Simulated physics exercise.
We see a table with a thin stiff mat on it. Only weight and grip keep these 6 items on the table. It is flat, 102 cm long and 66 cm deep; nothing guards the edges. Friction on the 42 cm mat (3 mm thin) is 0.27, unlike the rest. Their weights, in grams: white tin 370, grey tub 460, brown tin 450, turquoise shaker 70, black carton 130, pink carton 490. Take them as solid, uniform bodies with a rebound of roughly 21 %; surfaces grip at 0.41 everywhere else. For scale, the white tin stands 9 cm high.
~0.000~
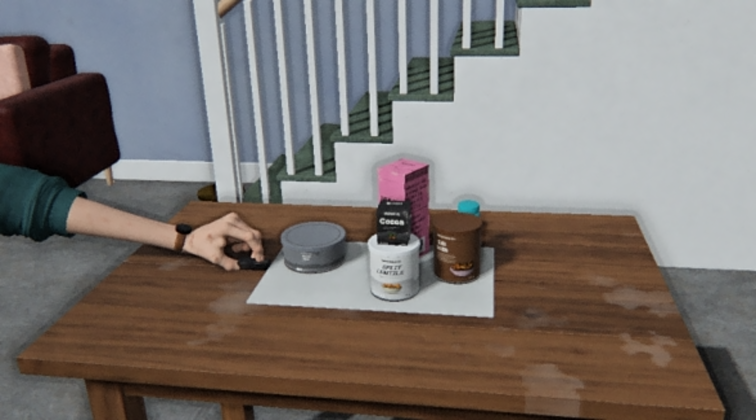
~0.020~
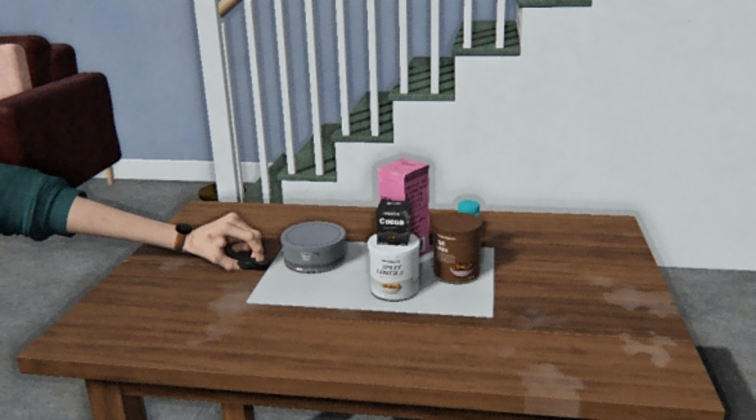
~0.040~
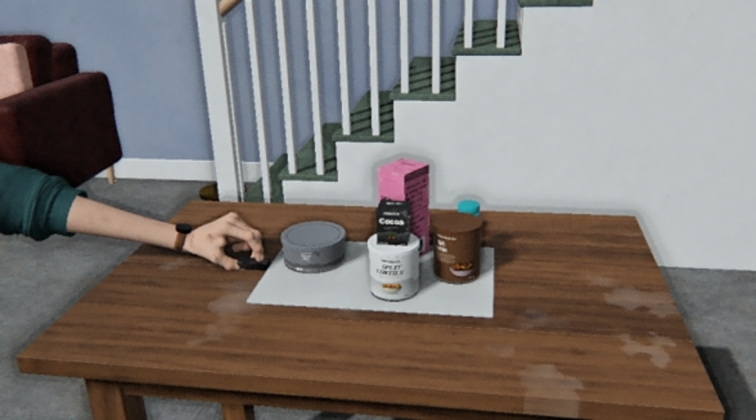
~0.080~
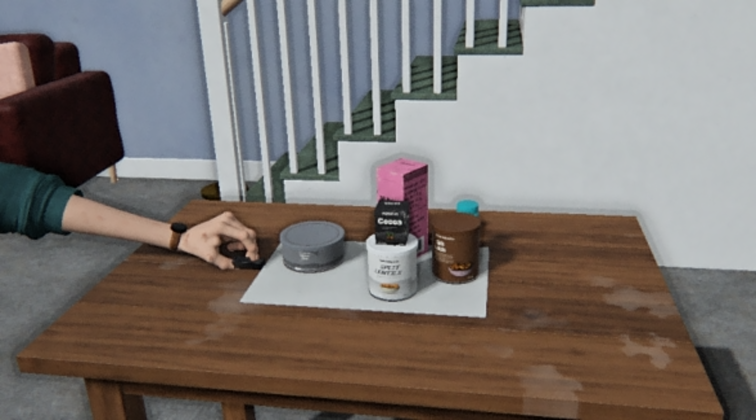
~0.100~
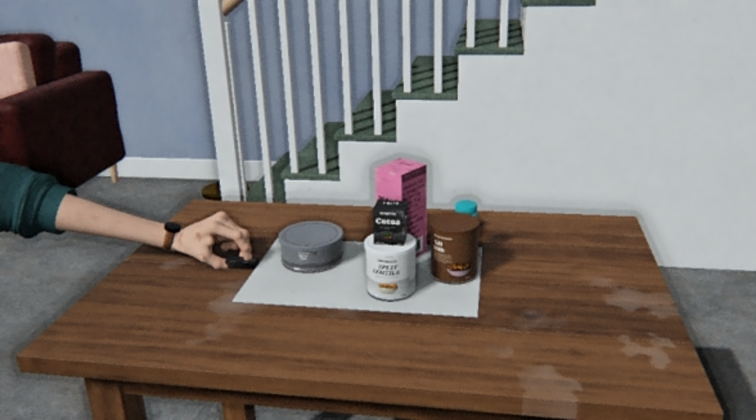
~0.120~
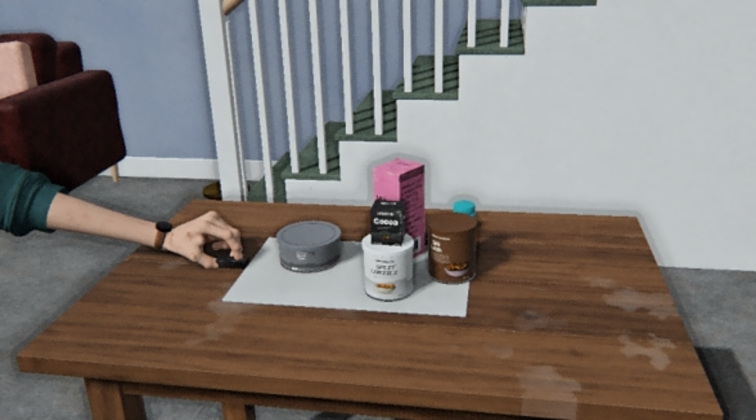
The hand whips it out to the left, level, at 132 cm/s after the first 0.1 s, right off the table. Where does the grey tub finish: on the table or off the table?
The grey tub goes over the edge.
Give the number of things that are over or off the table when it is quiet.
In all, 1.
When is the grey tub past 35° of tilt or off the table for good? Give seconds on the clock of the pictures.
At about 0.6 s.
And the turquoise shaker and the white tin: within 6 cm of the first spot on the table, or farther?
The turquoise shaker holds its spot; the white tin gets shifted.
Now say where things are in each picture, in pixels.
Mat pulled 0 cm; grey tub (314, 247); white tin (394, 266), in the first frame.
Mat pulled 0 cm; black carton (394, 223), in the second frame.
Mat pulled 0 cm; pink carton (404, 212); white tin (394, 266), in the third frame.
Mat pulled 1 cm; brown tin (456, 248), in the fourth frame.
Mat pulled 2 cm; black carton (390, 222); pink carton (402, 211), in the fifth frame.
Mat pulled 4 cm; grey tub (310, 246); white tin (388, 266), in the sixth frame.
Around 0.32 s, mat pulled 30 cm; grey tub shifted 10 cm near (262, 244); white tin shifted 10 cm; pink carton shifted 10 cm.
Around 0.52 s, mat pulled 57 cm; grey tub shifted 31 cm near (165, 239); pink carton at 17° to upright; black carton shifted 17 cm.
Around 0.82 s, mat pulled 93 cm; grey tub now off the table; pink carton at 10° to upright; black carton shifted 17 cm.
Finally (2.2 s), off the table, grey tub; not toppled but over 6 cm from the start, white tin, black carton and pink carton; the other 2 still in place (within 6 cm).
